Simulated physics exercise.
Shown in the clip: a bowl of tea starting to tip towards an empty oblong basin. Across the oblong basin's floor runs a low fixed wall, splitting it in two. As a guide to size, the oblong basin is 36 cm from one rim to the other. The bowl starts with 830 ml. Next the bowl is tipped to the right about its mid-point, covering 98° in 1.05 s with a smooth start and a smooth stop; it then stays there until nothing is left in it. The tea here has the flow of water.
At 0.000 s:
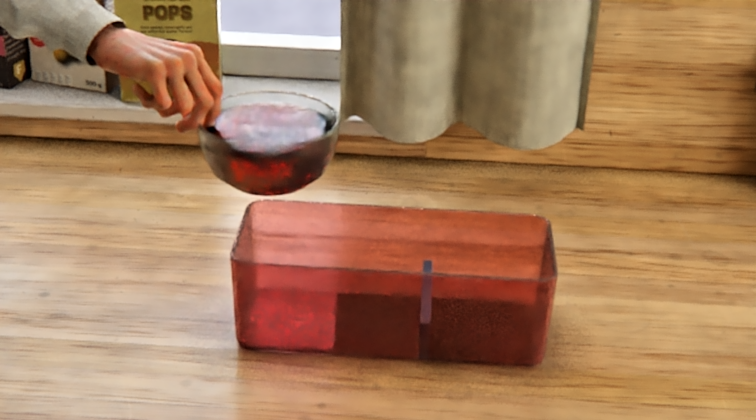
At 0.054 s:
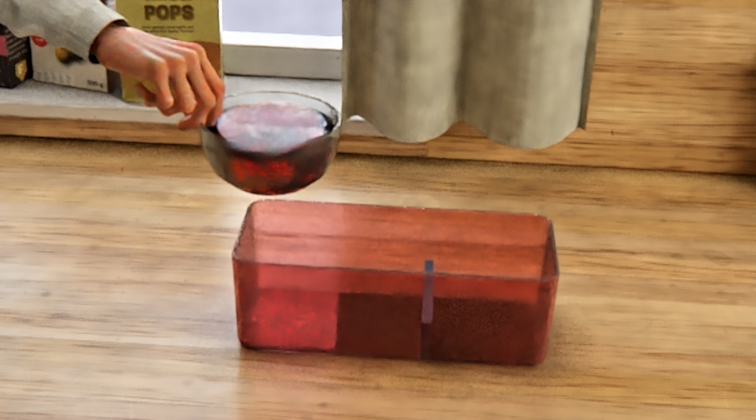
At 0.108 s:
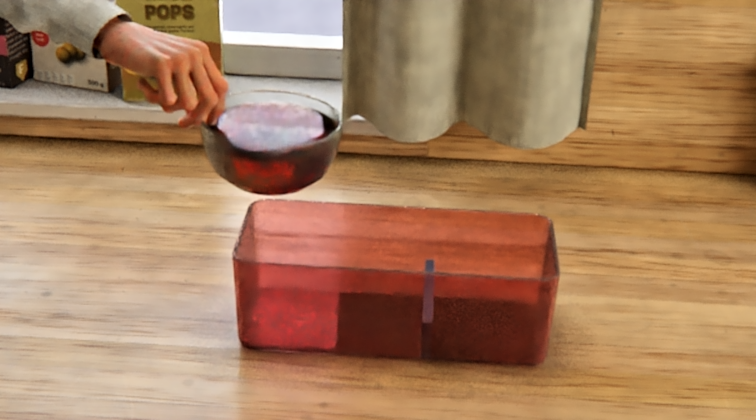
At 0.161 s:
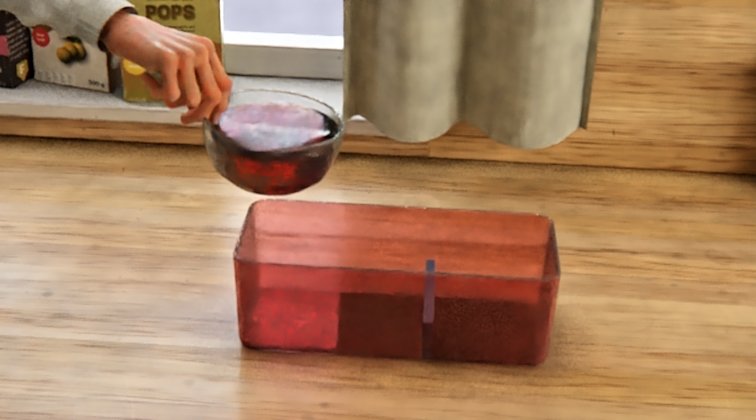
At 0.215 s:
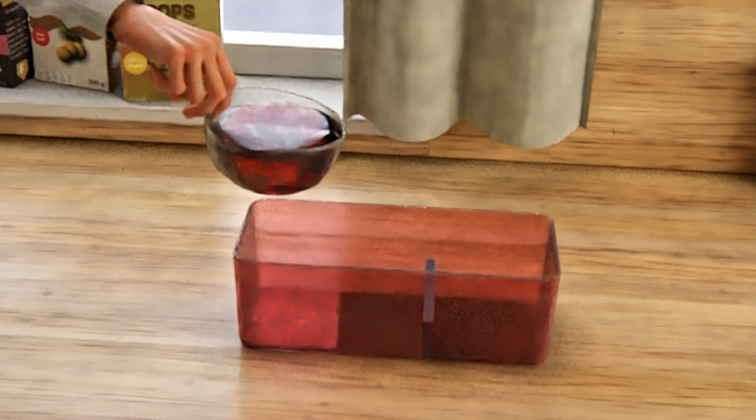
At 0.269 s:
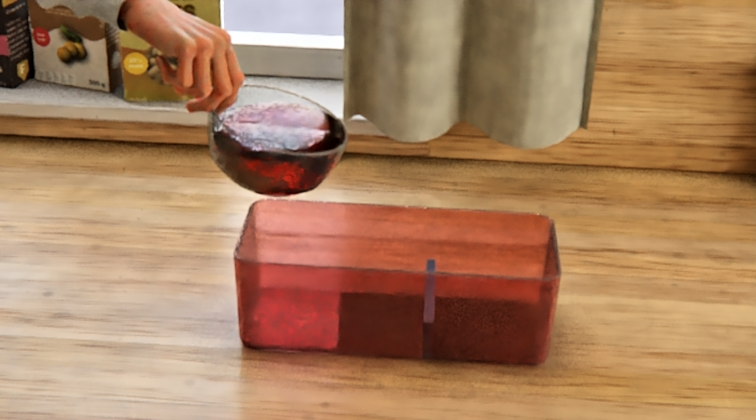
A hand slowly tilting a glass bowl of dark red tea rightward above a clear reddish oblong basin on a wooden surface.
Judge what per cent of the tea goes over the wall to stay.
4 percent, roughly.
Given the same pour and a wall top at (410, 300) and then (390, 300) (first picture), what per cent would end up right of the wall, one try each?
30 % and 50 %.
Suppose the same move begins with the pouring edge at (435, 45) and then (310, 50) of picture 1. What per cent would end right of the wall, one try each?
Try 1: 95 %; try 2: 5 %.
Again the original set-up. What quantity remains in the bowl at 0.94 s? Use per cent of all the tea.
Share remaining: Approx. 5 %.
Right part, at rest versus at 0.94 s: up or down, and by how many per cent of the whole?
The share moves up, by some 3 per cent.
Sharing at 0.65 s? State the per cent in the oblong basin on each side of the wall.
Around 28 percent on the left and 0 on the right.
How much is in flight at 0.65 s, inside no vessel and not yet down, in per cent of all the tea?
30 %.
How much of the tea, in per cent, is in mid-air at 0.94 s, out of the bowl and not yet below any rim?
Near 4 percent.
After 0.65 s the tilt is 67° and 42 per cent is still to pour, 28 is left of the wall and 0 right of it.
After 0.94 s the tilt is 95° and 5 per cent is still to pour, 89 is left of the wall and 1 right of it.
After 1.23 s the tilt is 98° and 0 per cent is still to pour, 96 is left of the wall and 3 right of it.
After 1.55 s the tilt is 98° and 0 per cent is still to pour, 96 is left of the wall and 4 right of it.
In the end 96 per cent lies left of the wall, 4 right of it and 1 outside.
